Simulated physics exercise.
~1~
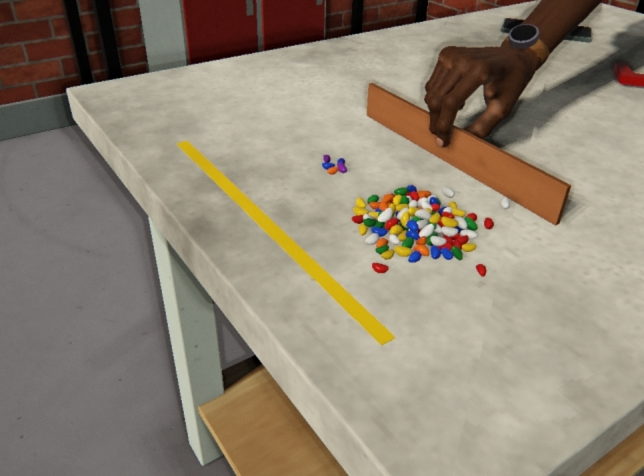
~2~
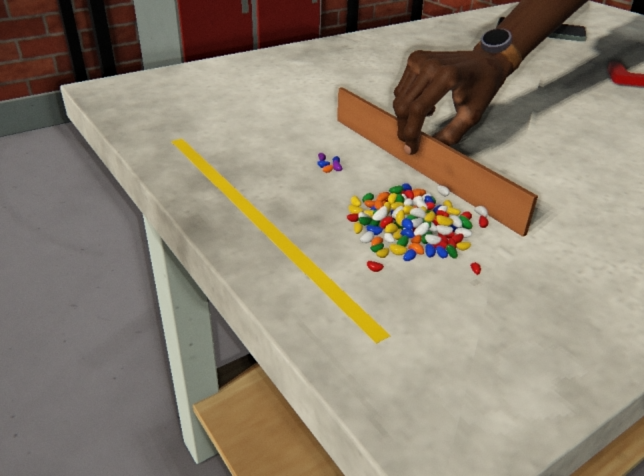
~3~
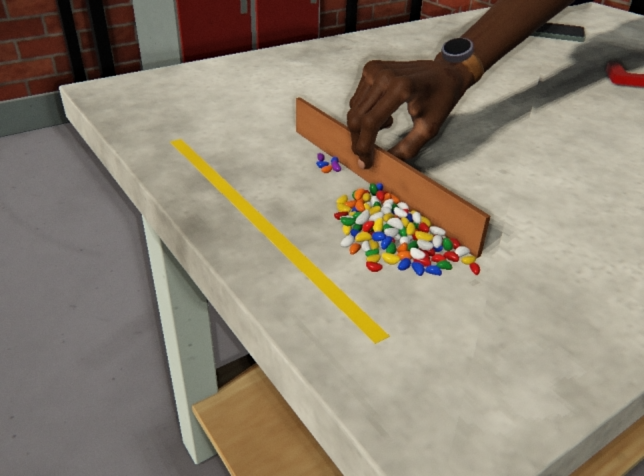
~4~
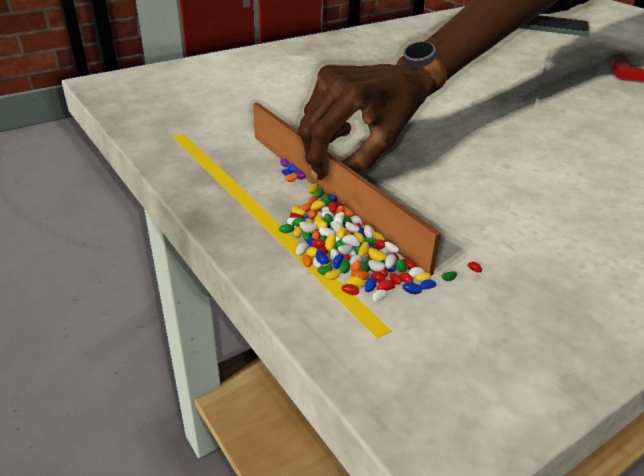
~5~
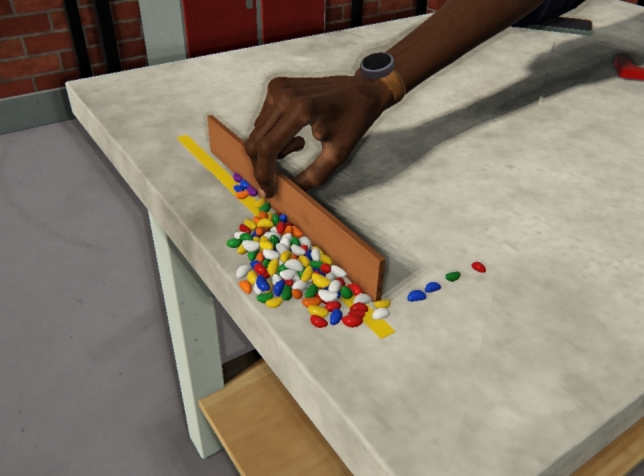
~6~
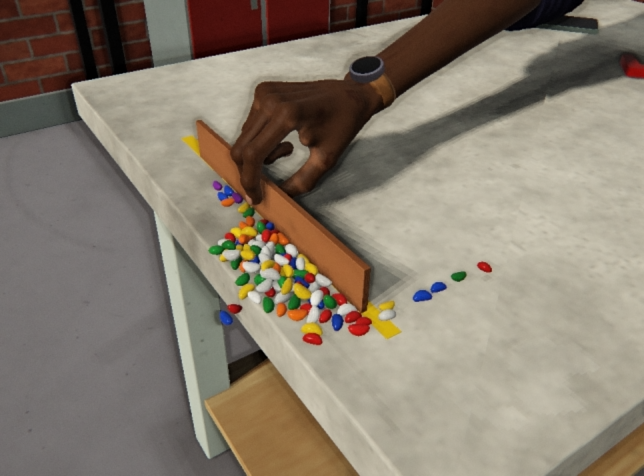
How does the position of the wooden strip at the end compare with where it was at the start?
It starts well to the right of the yellow tape, behind the piles, and ends further left and nearer the table edge, upright at the tape.
